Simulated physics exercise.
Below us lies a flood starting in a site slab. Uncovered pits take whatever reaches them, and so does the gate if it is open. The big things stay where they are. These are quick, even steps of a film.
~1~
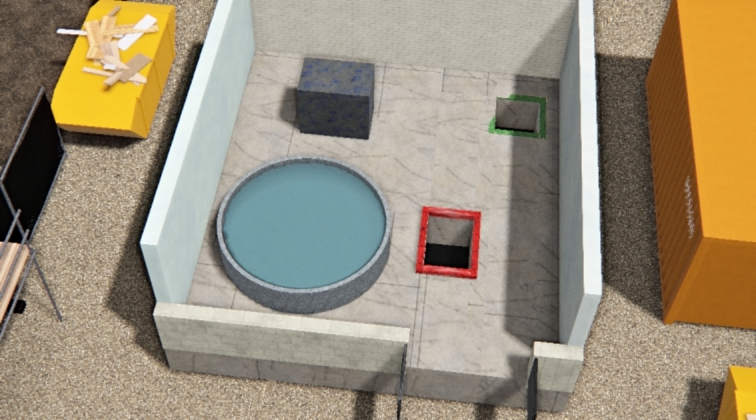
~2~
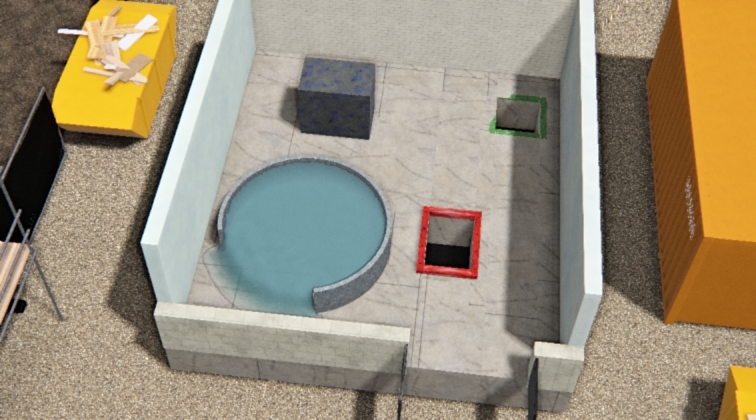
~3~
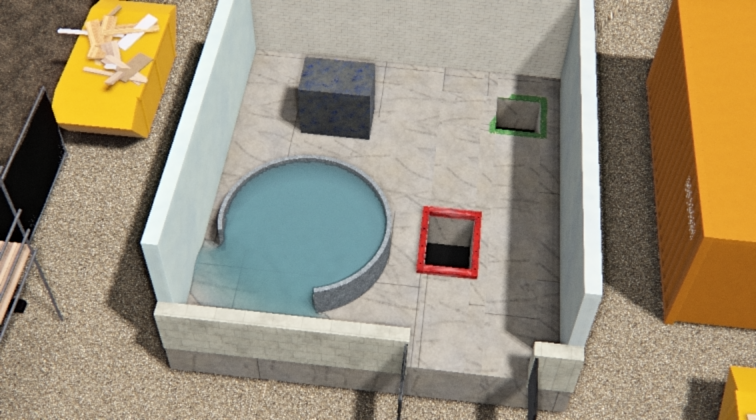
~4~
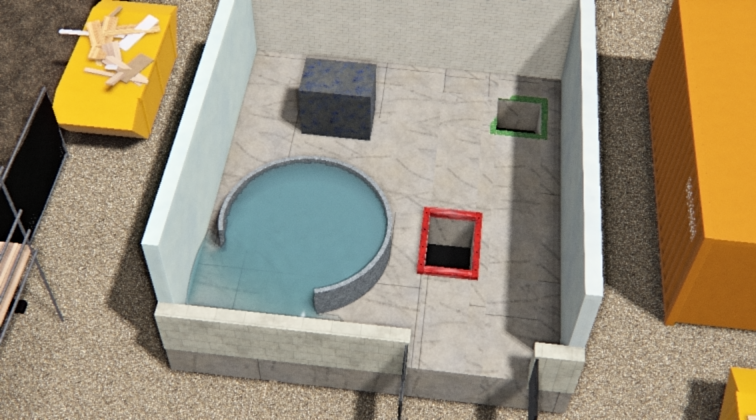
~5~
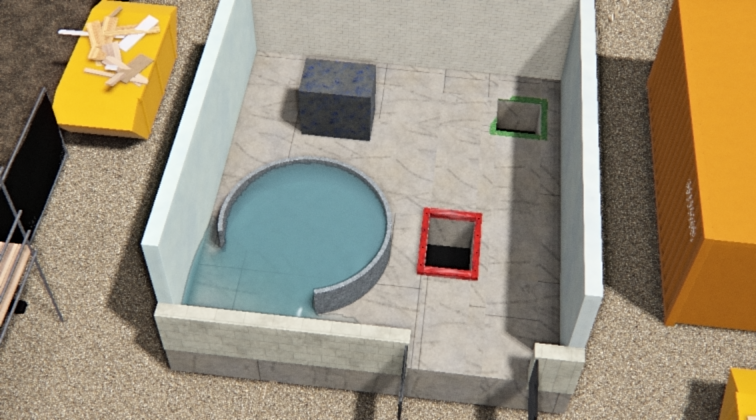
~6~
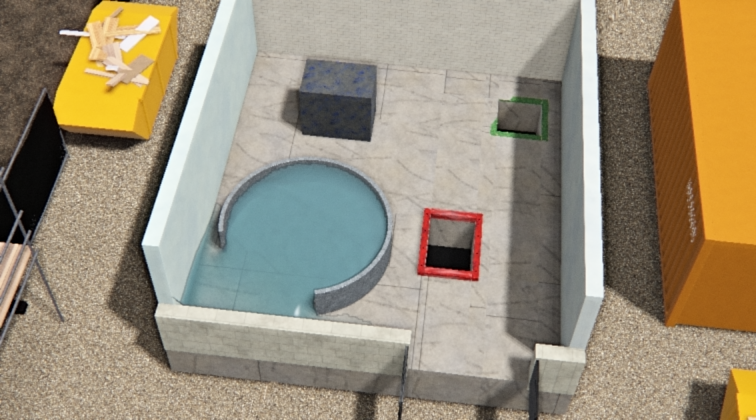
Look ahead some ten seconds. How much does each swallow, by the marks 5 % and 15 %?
In the end: The gate takes between 5 and 15 %; the red pit takes not even 5 %; the green pit takes between 5 and 15 %.
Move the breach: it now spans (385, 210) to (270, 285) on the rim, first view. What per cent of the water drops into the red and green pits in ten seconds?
Parts in a hundred: Red 6, green 12.
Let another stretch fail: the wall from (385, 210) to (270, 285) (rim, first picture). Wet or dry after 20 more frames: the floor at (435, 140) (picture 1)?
Verdict: Not flooded.
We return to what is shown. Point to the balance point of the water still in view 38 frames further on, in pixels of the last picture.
Around (327, 246).
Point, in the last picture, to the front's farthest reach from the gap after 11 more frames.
I would point to (529, 349).
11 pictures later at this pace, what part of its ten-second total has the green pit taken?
Roughly 0 per cent.
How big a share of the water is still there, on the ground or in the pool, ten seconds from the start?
Close to 84 %.
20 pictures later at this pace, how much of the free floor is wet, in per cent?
About 50 per cent.
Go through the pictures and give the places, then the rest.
The first frame shows still water in the round pool at (304, 223).
In the second frame, water pours out at (253, 291) and has run to (213, 250).
In the third frame, the front is at (204, 243), out from the gap at (253, 291).
In the fourth frame, water pours out at (254, 293) and has run to a hidden place.
In the fifth frame, the front is at a hidden place, out from the gap at (254, 293).
In the sixth frame, the front is at a hidden place, out from the gap at (254, 294).
A moment on, water covers 15 % of the floor; the gate 0 %, the red pit 0 %, the green pit 0 %.
Next, water covers 30 % of the floor; the gate 0 %, the red pit 0 %, the green pit 0 %.
Then, water covers 50 % of the floor; the gate 1 %, the red pit 0 %, the green pit 0 %.
Later, water covers 85 % of the floor; the gate 3 %, the red pit 0 %, the green pit 1 %.
In the end, water covers 90 % of the floor; the gate 8 %, the red pit 0 %, the green pit 8 %.
